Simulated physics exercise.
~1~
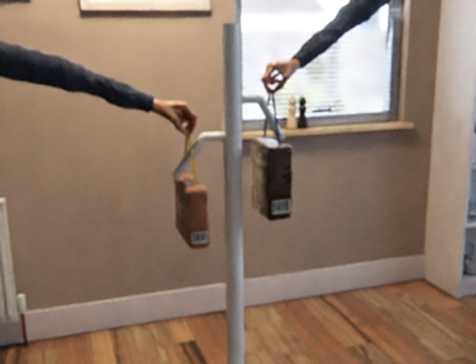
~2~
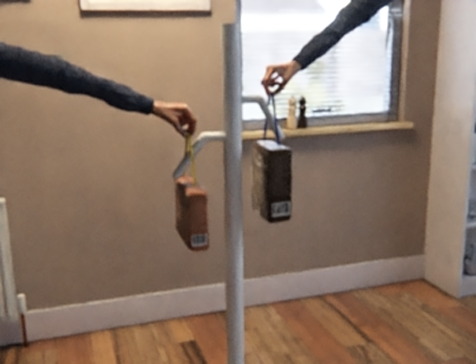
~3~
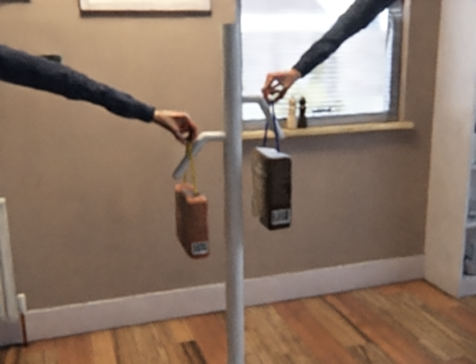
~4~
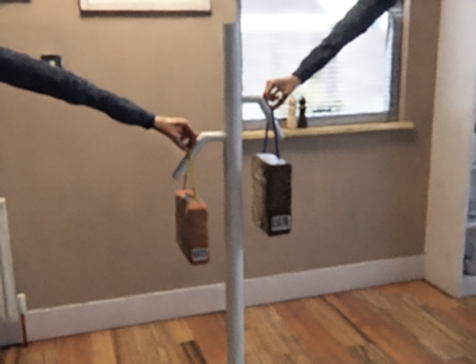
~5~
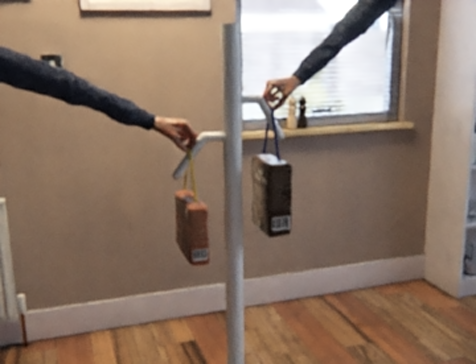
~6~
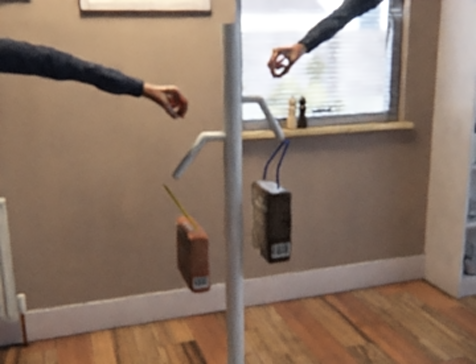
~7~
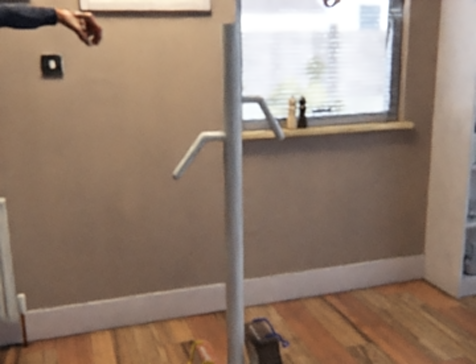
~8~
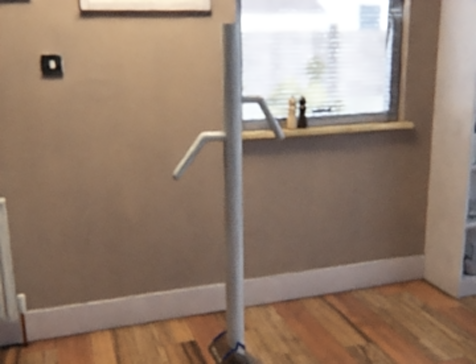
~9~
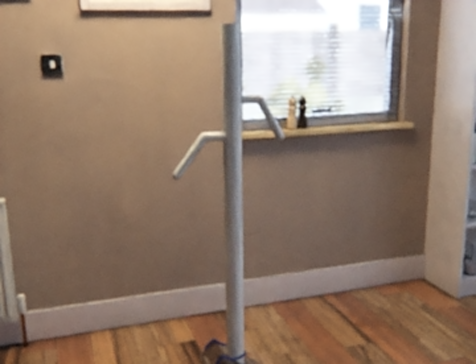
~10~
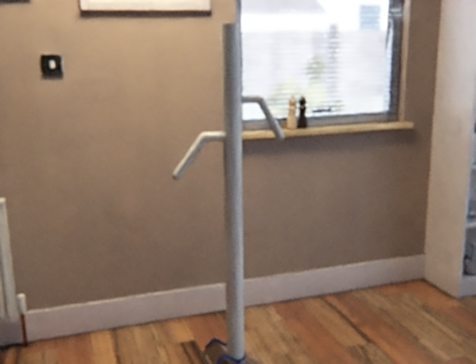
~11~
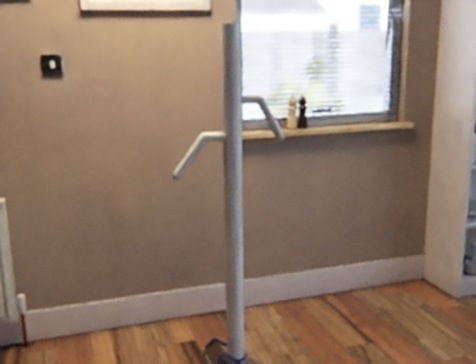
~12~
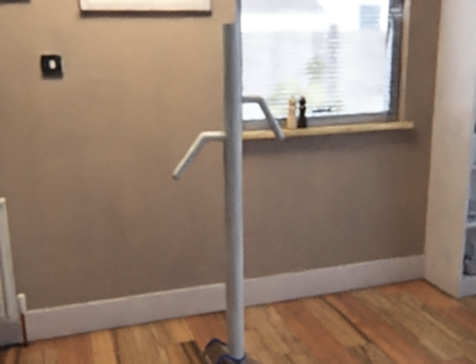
An orange bag and a brown bag, each hanging from a thin loop, are held by two hands beside a pale grey stand in a room with a wooden floor, seen from the front by a still camera. The orange one is left of the pole and the brown one right, near a window with two small figures on its sill. The hands lower the bags slightly by the bent pegs, then let go and draw back. Both bags drop to the floor, leaving the pegs empty. Finally, a dark shape rests at the pole's foot, with no orange bag clearly visible.
